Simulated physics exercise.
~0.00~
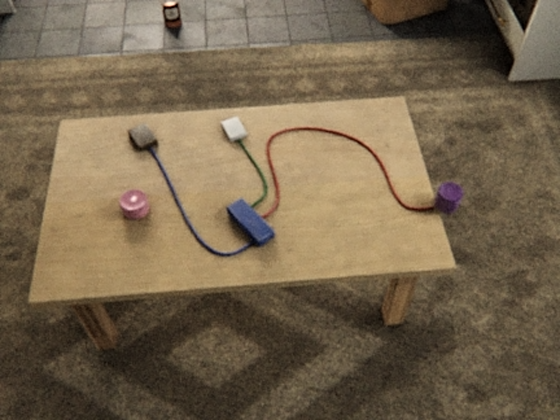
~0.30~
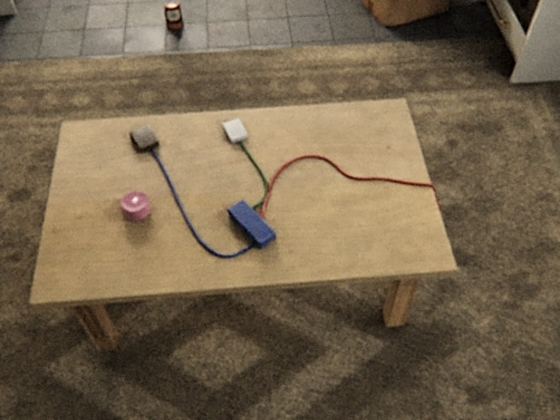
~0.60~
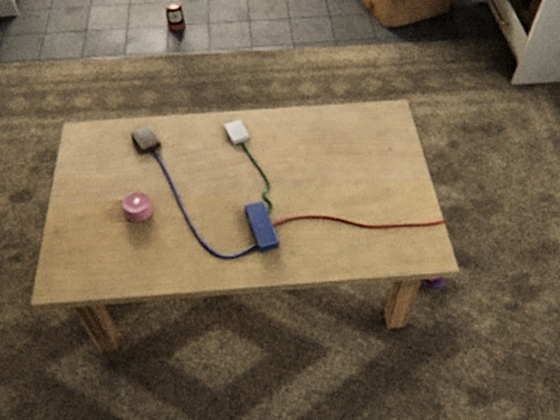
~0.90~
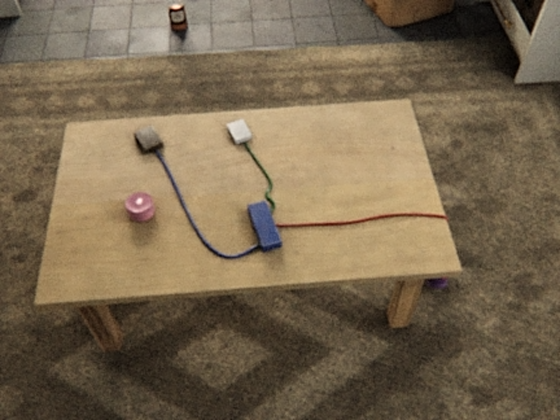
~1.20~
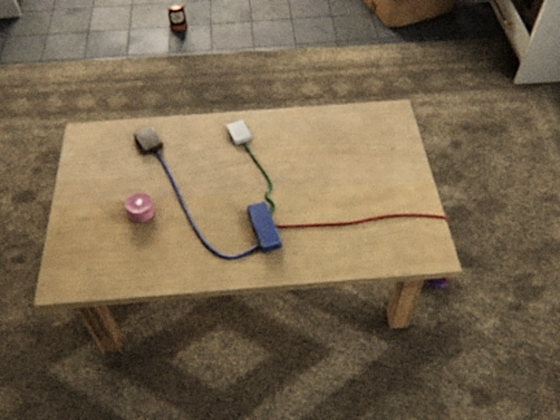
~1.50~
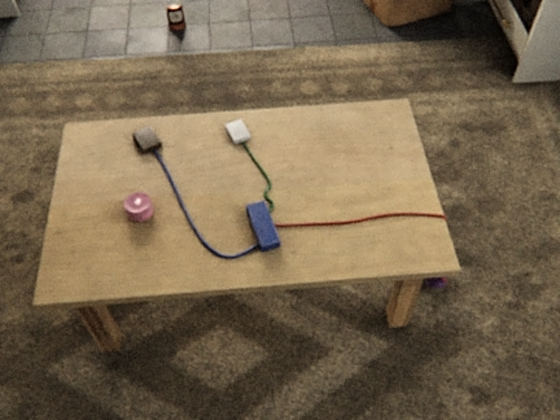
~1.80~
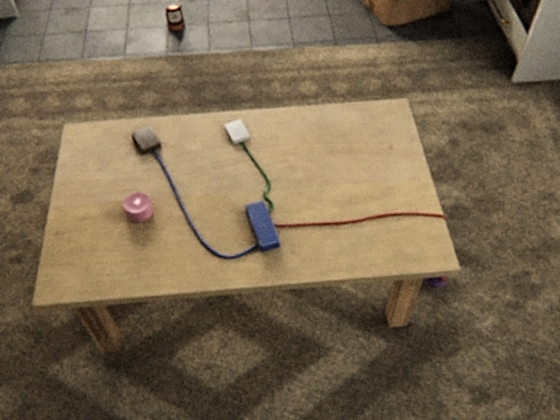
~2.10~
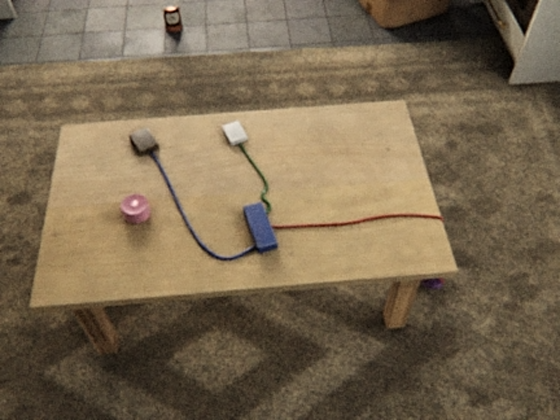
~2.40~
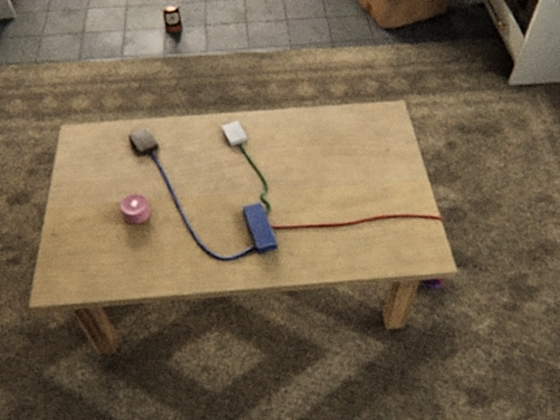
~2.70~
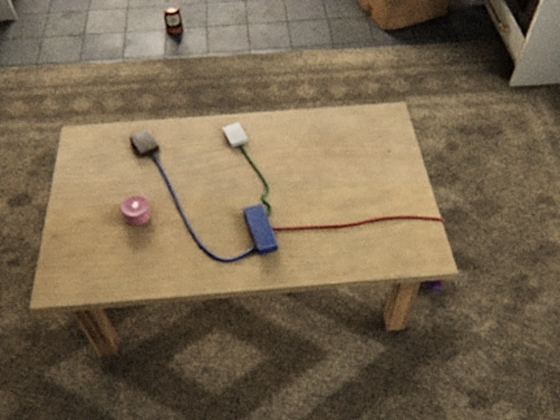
A purple speaker sits at the right edge of a wooden table, joined by a looping red cable to a blue strip, which also has cables running to a black drive and a white reader. The speaker drops over the edge and out of sight, and the red cable's loop flattens as it is drawn rightward. The blue strip then turns more upright and shifts slightly right, while the speaker shows low beside the right table leg. It stays there below the tabletop, the red cable stretched nearly straight over the edge, while the pink tub, drive and reader keep their places.
